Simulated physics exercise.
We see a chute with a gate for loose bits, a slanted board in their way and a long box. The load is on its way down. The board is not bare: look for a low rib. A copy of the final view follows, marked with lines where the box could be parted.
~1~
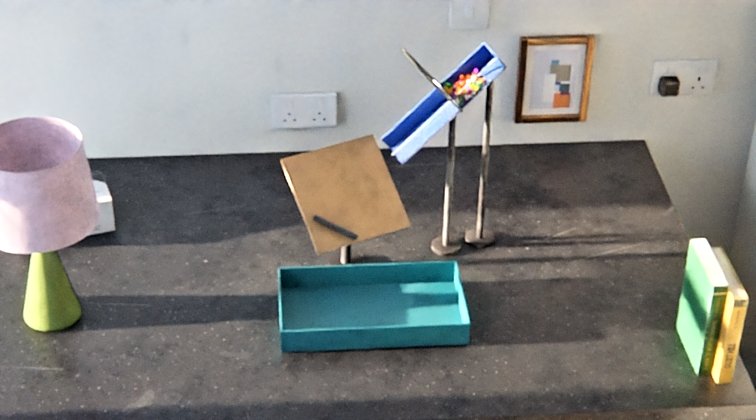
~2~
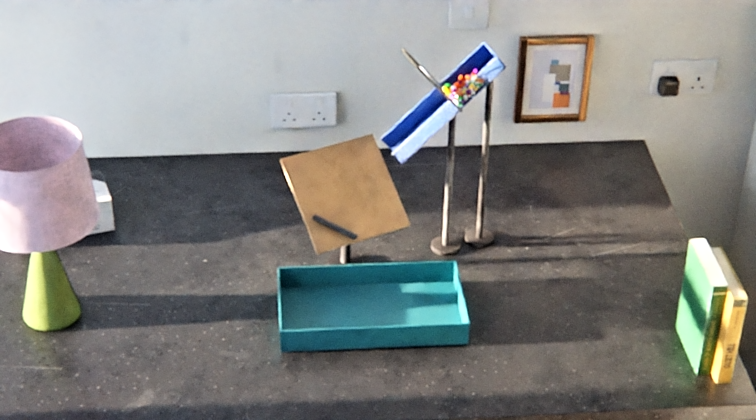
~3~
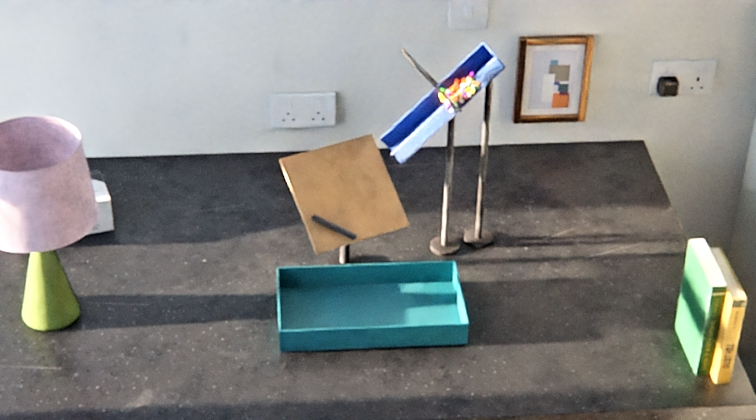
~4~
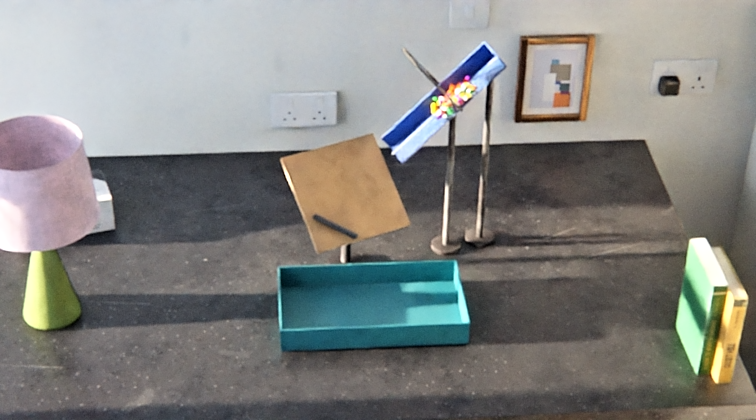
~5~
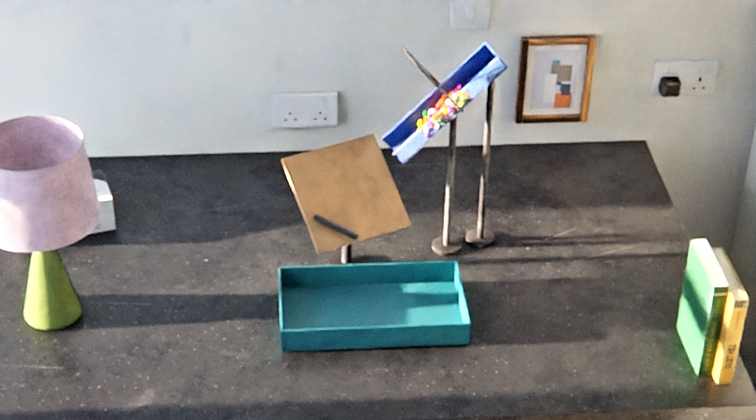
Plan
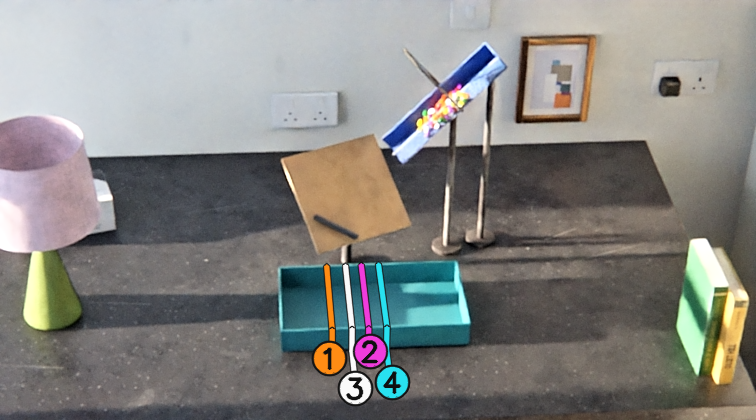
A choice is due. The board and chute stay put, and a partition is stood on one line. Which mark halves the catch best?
4 beats the others.
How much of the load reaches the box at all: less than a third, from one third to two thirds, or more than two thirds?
It is more than two thirds.
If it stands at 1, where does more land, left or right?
Right.
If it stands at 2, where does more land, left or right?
More lands on the right.
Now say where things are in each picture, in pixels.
The first picture shows load behind the gate at (460, 89), jelly beans; lip of the chute at (397, 157), sloping fairly steeply.
The second picture shows middle of the board at (346, 192), tilted fairly steeply; middle of its low edge at (365, 239); of its high edge at (327, 146).
The third picture shows front corners of the box at (280, 331) and (468, 323), empty; front of the load at (451, 110).
The fourth picture shows middle of the load at (454, 102); its front at (435, 111), about a quarter of the way to the lip; rib from (315, 214) to (358, 236).
The fifth picture shows middle of the load at (444, 112); its front at (421, 129), about half of the way to the lip.
On the marked copy, line 1 crosses the front rim at (332, 329); line 2 crosses the front rim at (368, 327); line 3 crosses the front rim at (352, 328); line 4 crosses the front rim at (386, 326).
Choosing 1, of what is caught, none on the left of the divider, all on the right.
Choosing 2, of what is caught, a stray few on the left of the divider, nearly all on the right.
Choosing 3, of what is caught, none on the left of the divider, all on the right.
Choosing 4, of what is caught, about half on the left of the divider, about half on the right.
